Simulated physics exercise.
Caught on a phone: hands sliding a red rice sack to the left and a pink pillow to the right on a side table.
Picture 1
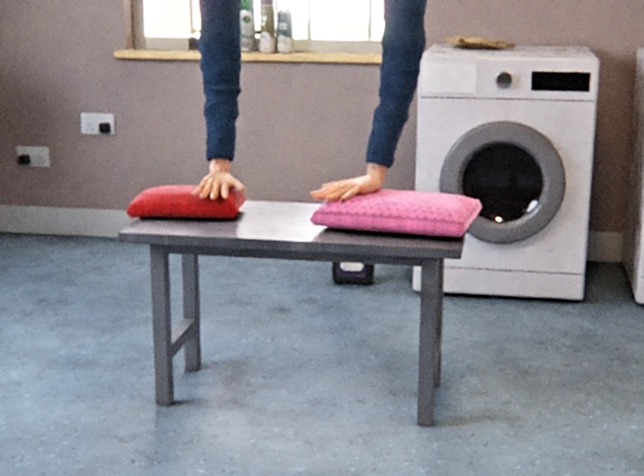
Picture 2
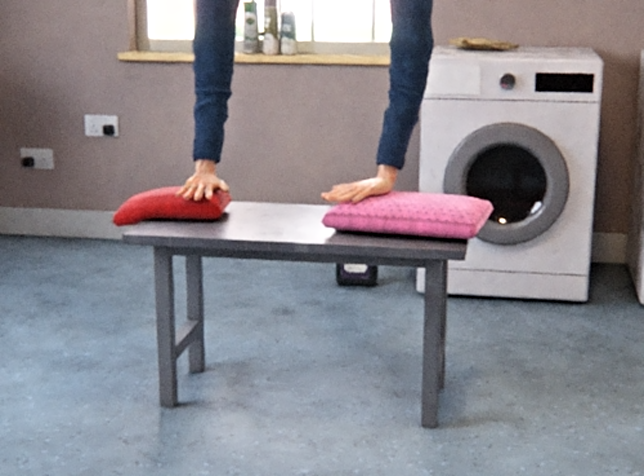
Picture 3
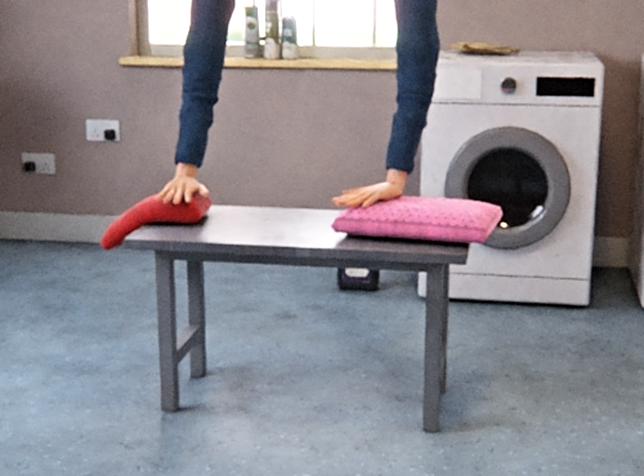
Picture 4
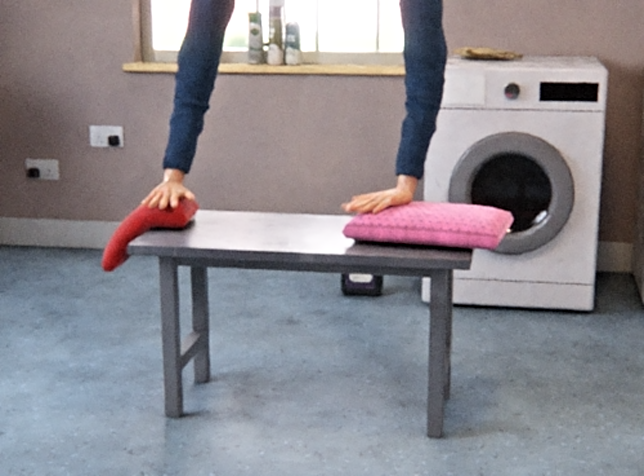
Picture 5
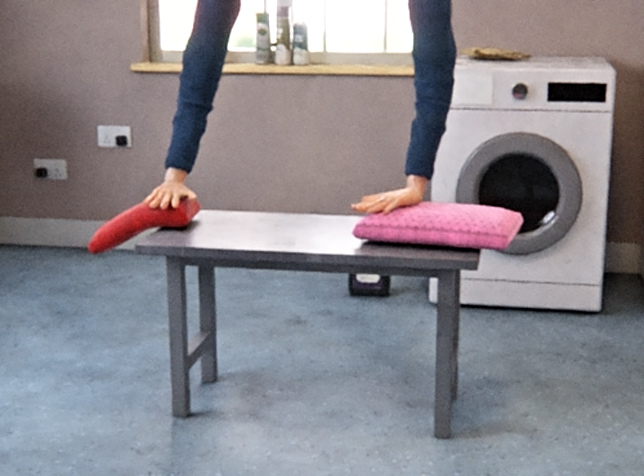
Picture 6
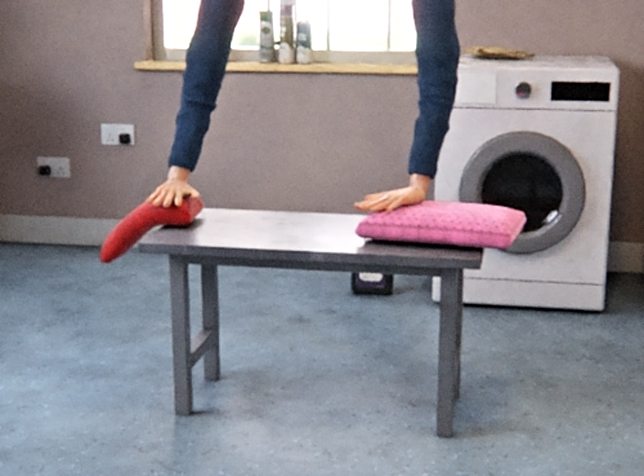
A room with a blue floor and a mauve wall is seen from the front, slightly above a grey side table. Two blue-sleeved arms reach down to a soft red bag on the left and a pink pillow on the right, before a window and white washing machine. The hands slide them apart past opposite edges, the bag's overhanging end drooping, lifting and sagging again, as the camera drifts slightly left.
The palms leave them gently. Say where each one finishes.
In the end the red rice sack slumps off the end; the pink pillow remains on top.
Then, 0.38 s later than the last view, rice sack on the floor near (133, 332); pillow at rest.
Then, 0.66 s later than the last view, rice sack on the floor near (85, 371); pillow at rest.
Finally, rice sack on the floor near (75, 368); pillow at rest. The red rice sack tips over and falls and the pink pillow holds its place.
